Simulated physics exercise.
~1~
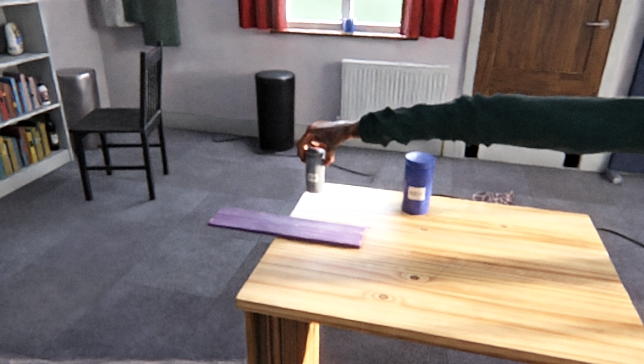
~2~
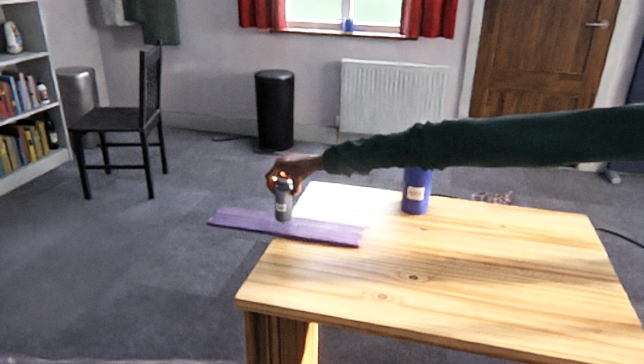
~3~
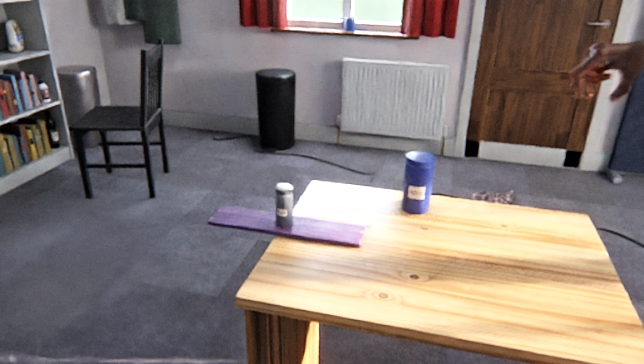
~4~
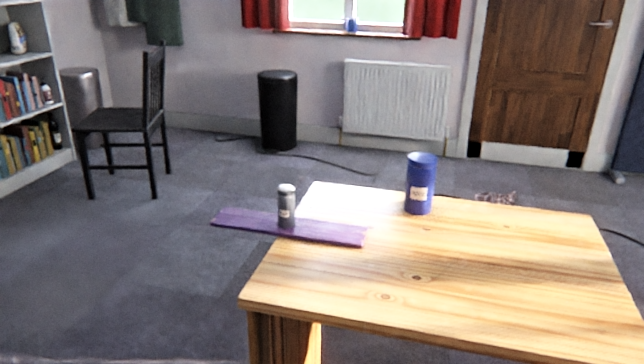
A purple plank juts out past the left end of a light wooden table, seen from slightly above by a gently swaying camera in a grey-carpeted room. A blue jar stands on the table near its far edge, with a black chair, a bookshelf, a radiator and a wooden door behind. A dark-sleeved arm reaches in from the right, holding a small grey shaker, and carries it left and down onto the plank. The hand lets go and draws back to the right. The shaker stays upright, and the plank and jar remain still.
